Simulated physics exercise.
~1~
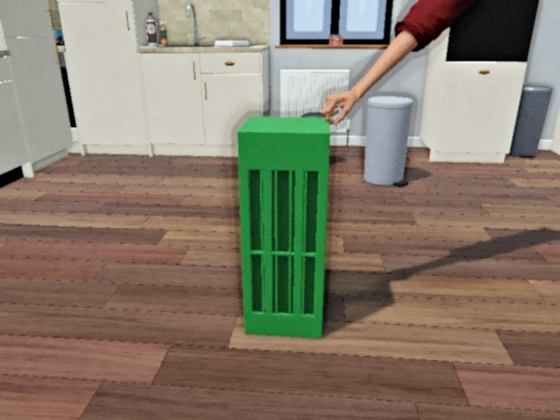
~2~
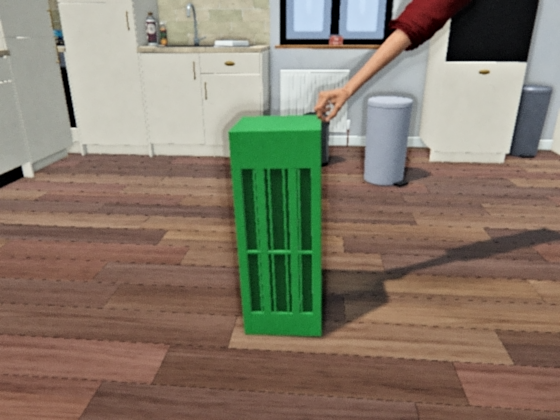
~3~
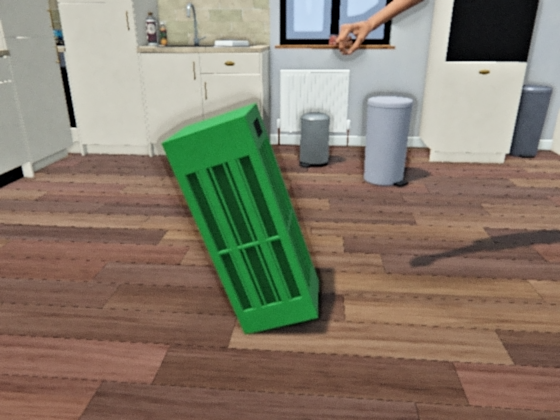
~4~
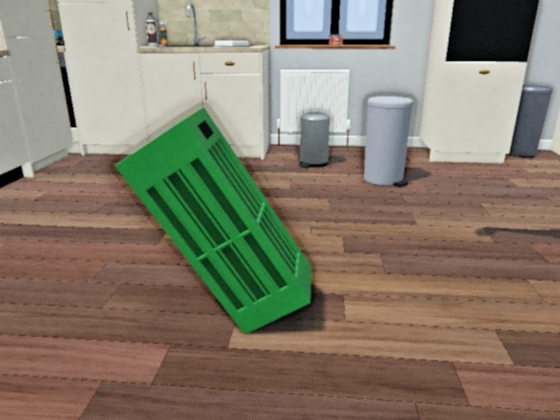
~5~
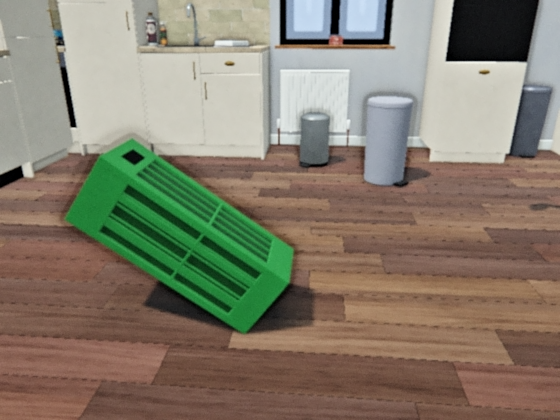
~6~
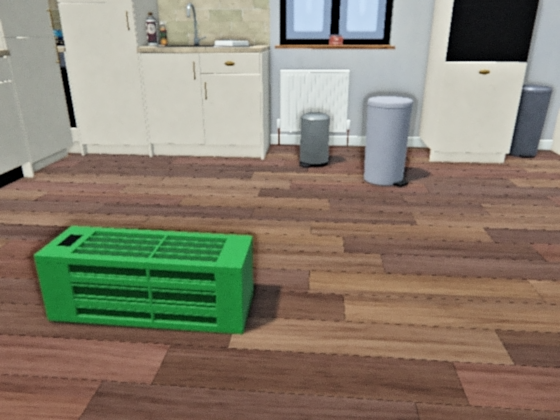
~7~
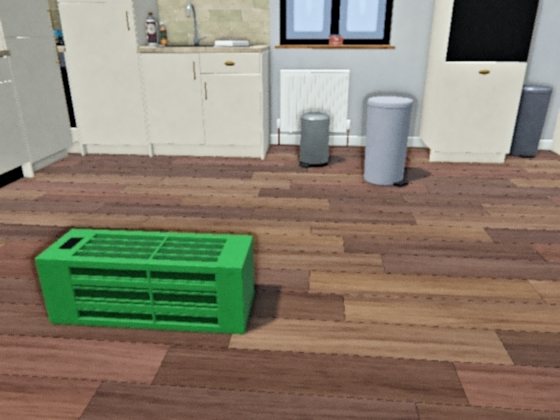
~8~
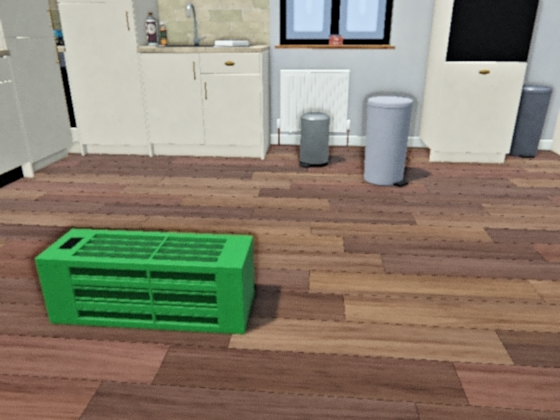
A tall green crate stands upright on the wooden floor of a kitchen, with pale cabinets and grey bins behind it. A hand on a red-sleeved arm reaches in from the upper right and gives the crate a quick shove near its top. The crate begins to lean left as the hand lets go and draws back out of view. It keeps tilting further, turning a little as it goes down. Finally it topples onto its side at the lower left and lies there, still.
